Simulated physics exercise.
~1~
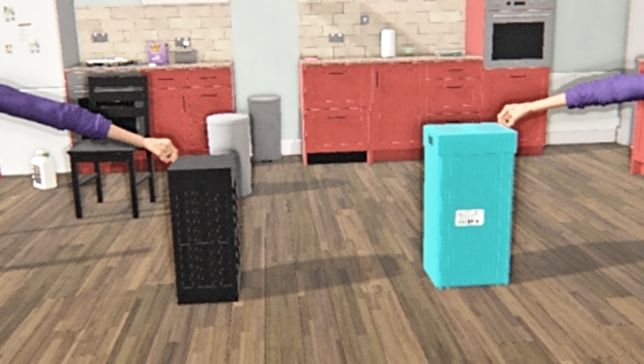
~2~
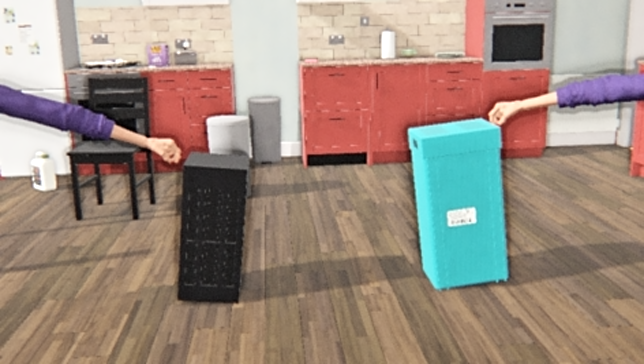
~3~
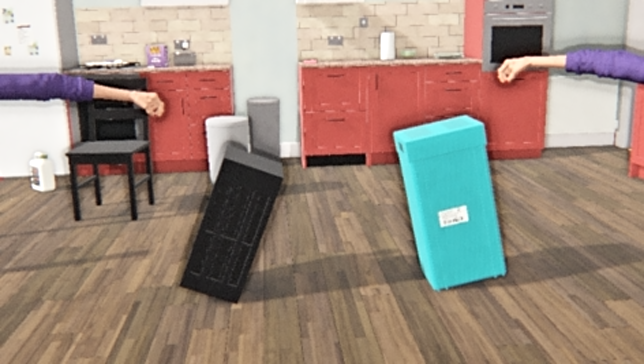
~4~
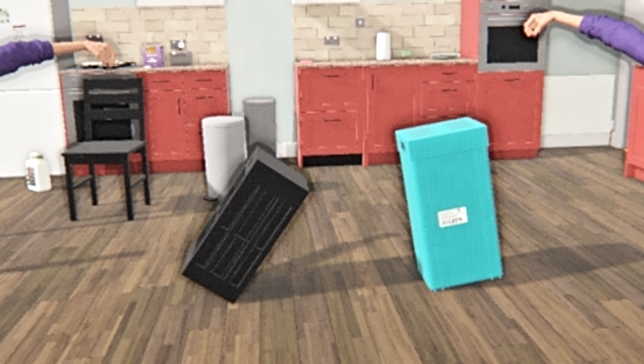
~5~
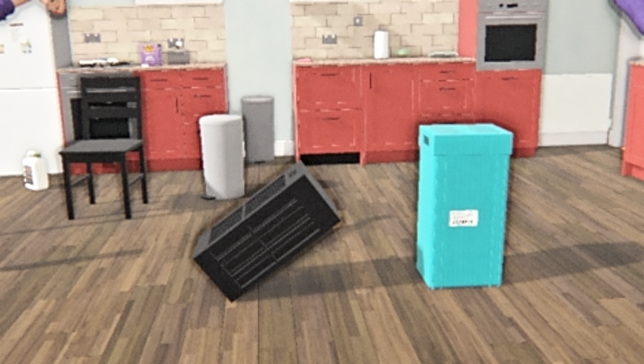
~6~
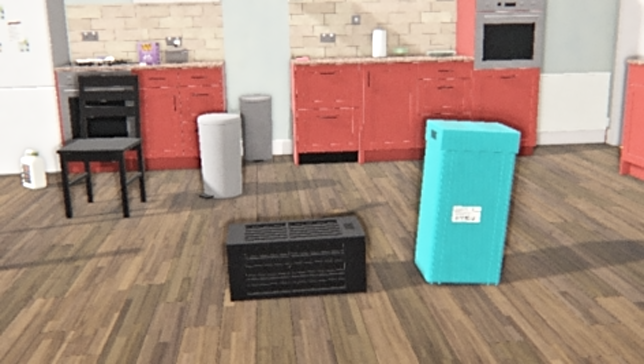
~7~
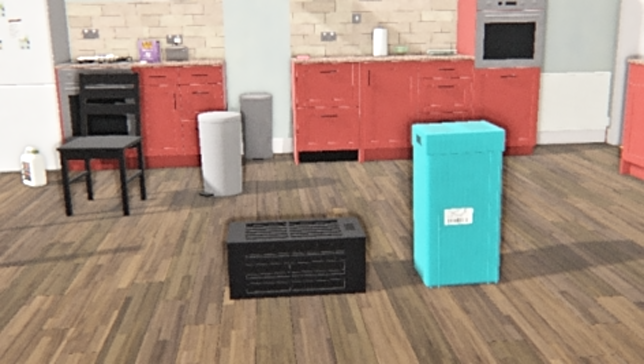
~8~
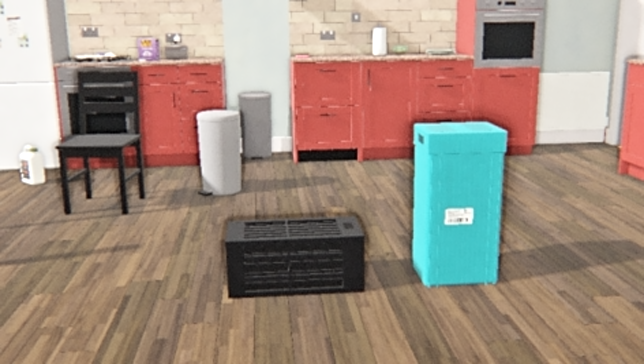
A tall black crate and a turquoise bin were pushed by two hands in a kitchen and tipped toward each other; the black one toppled to the right onto its side, while the turquoise one leaned left, rocked back and stayed standing.
